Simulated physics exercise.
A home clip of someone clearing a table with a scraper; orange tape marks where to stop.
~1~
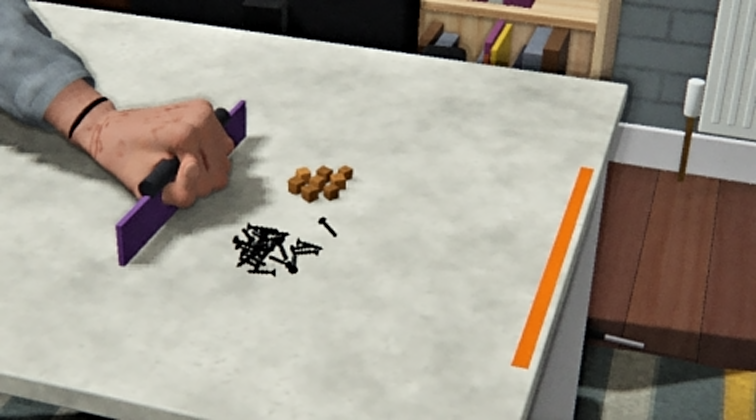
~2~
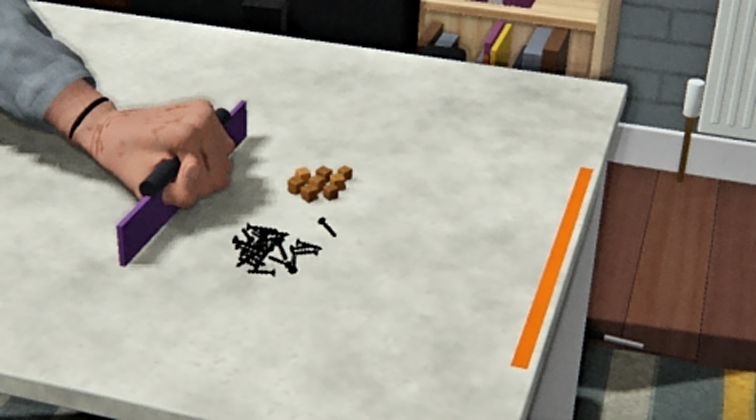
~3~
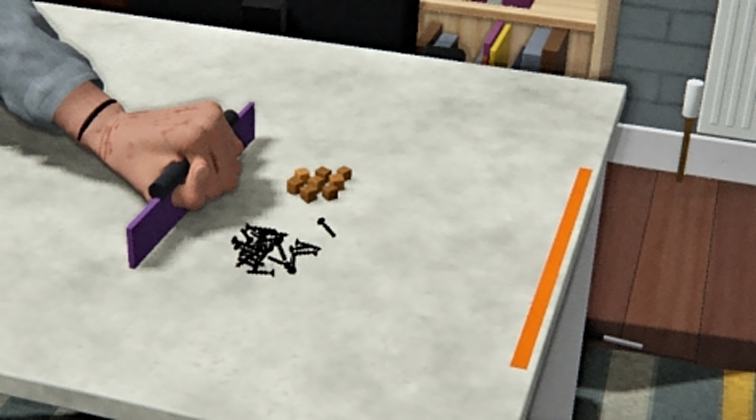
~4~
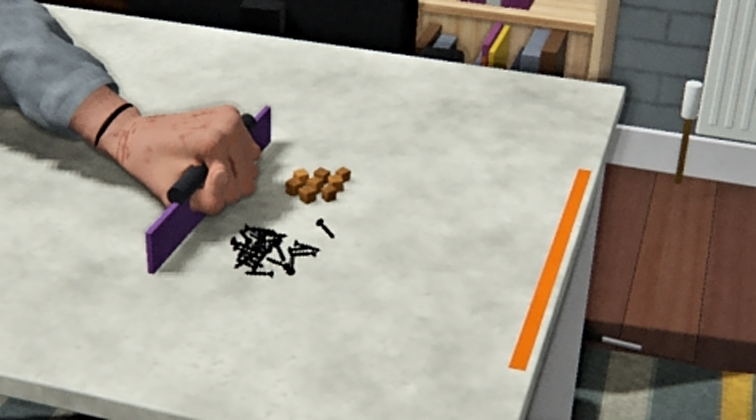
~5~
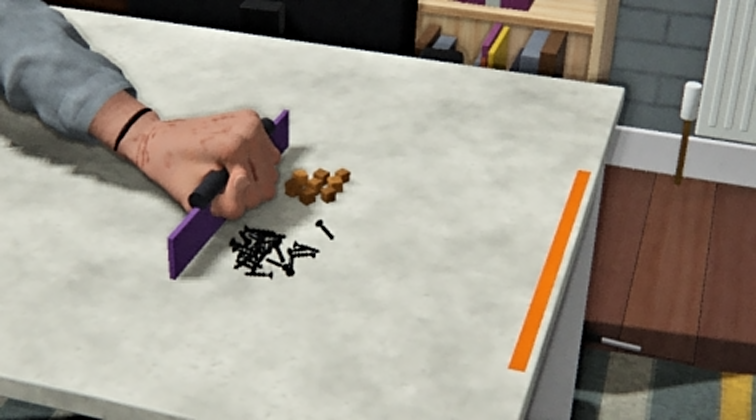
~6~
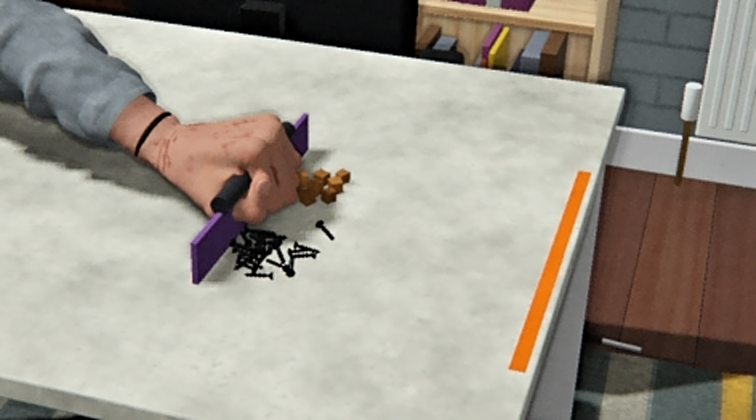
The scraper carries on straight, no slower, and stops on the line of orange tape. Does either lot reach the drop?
In the end the front lot partly drops off, and the back lot partly drops off.
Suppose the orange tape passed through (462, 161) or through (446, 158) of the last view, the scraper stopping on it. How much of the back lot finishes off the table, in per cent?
In turn 0 and 0 in a hundred.
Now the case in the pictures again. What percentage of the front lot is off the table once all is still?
About 100 per cent.
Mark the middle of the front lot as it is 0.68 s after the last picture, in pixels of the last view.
At about (400, 276).
Then, 0.68 s on from there, scraper still moving, near (412, 198); front lot all on the table, its front near (427, 270); back lot all on the table, its front near (453, 199).
Then, 1.37 s on from there, scraper stopped at the orange tape; front lot the bulk over the edge; back lot near a third over the edge.
Then, 1.65 s on from there, scraper stopped at the orange tape; front lot the whole lot over the edge; back lot the whole lot over the edge.
In the end, scraper stopped at the orange tape; front lot the whole lot over the edge; back lot the whole lot over the edge.
